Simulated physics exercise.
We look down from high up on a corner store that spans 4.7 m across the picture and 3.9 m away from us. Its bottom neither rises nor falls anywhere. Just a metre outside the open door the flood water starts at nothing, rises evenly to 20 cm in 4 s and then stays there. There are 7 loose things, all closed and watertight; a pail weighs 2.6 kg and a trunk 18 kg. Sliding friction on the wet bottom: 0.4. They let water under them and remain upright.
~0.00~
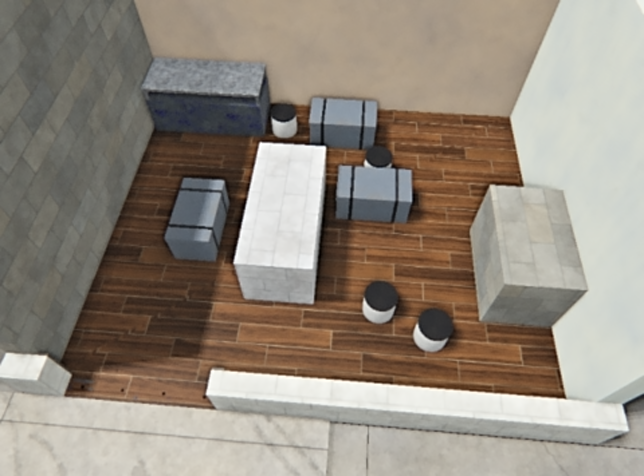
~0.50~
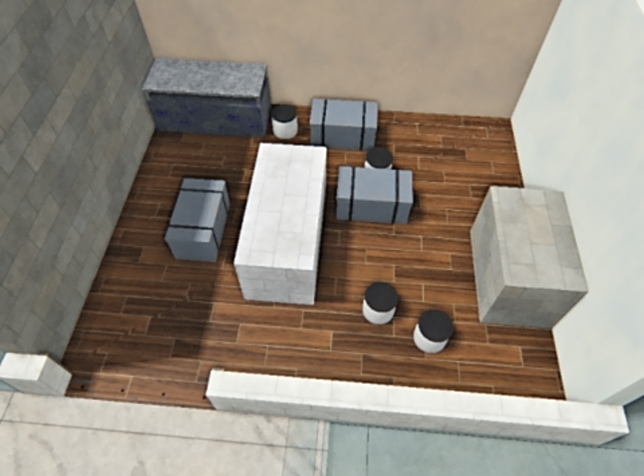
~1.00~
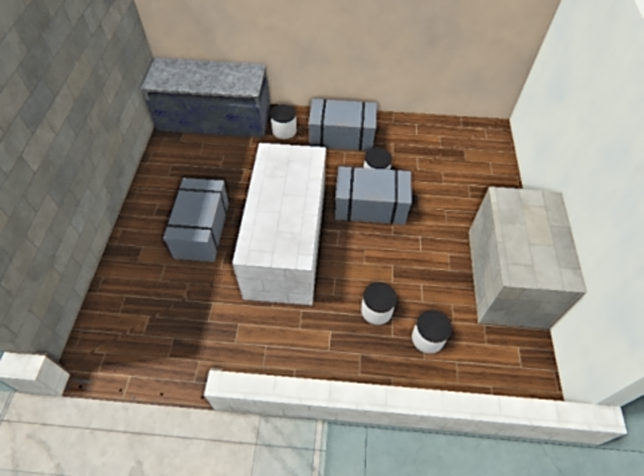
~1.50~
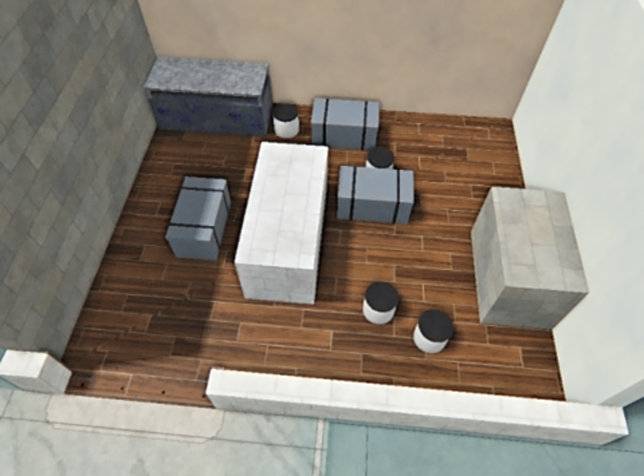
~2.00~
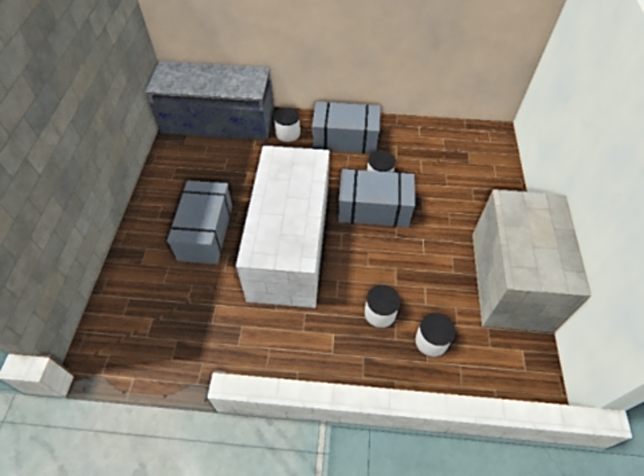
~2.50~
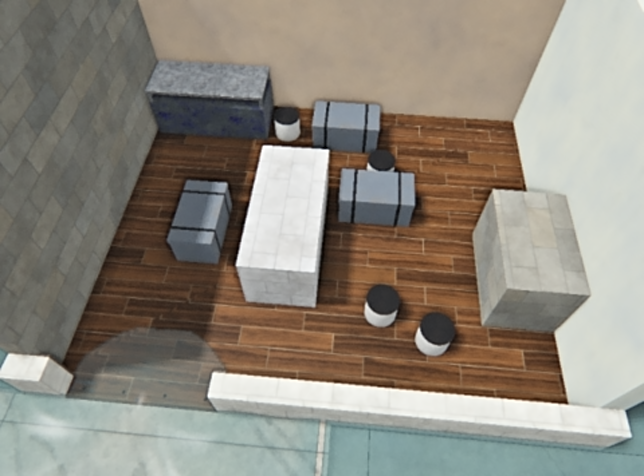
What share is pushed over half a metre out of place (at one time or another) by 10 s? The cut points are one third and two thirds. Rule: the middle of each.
It falls between one third and two thirds.
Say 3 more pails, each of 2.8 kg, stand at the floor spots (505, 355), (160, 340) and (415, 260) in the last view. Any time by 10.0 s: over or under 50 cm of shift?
The first one stays inside the mark, the next tops the mark, and the last stays inside the mark.
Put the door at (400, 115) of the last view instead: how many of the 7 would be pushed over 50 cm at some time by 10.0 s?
Result: 5 of them.
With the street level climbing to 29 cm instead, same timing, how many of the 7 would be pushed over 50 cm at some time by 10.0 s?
With that change, 6 of them.
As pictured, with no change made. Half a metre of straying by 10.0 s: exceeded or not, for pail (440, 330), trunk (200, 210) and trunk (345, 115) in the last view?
So that's inside it for the first, beyond it for the second and beyond it for the last.
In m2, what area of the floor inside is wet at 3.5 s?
The covered patch comes to about 2.5 m2.
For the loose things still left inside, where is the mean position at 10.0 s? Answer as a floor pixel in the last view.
Centred roughly on (444, 217).
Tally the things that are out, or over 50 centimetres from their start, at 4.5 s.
Count then: 0.
After 3.5 s 0 of 7 are over 50 cm from their spots; 0 afloat.
After 4.5 s 0 of 7 are over 50 cm from their spots; 0 afloat.
After 7.0 s 2 of 7 are over 50 cm from their spots; 1 afloat.
After 10.0 s 4 of 7 are over 50 cm from their spots, and 4 have been at some point; 3 afloat.
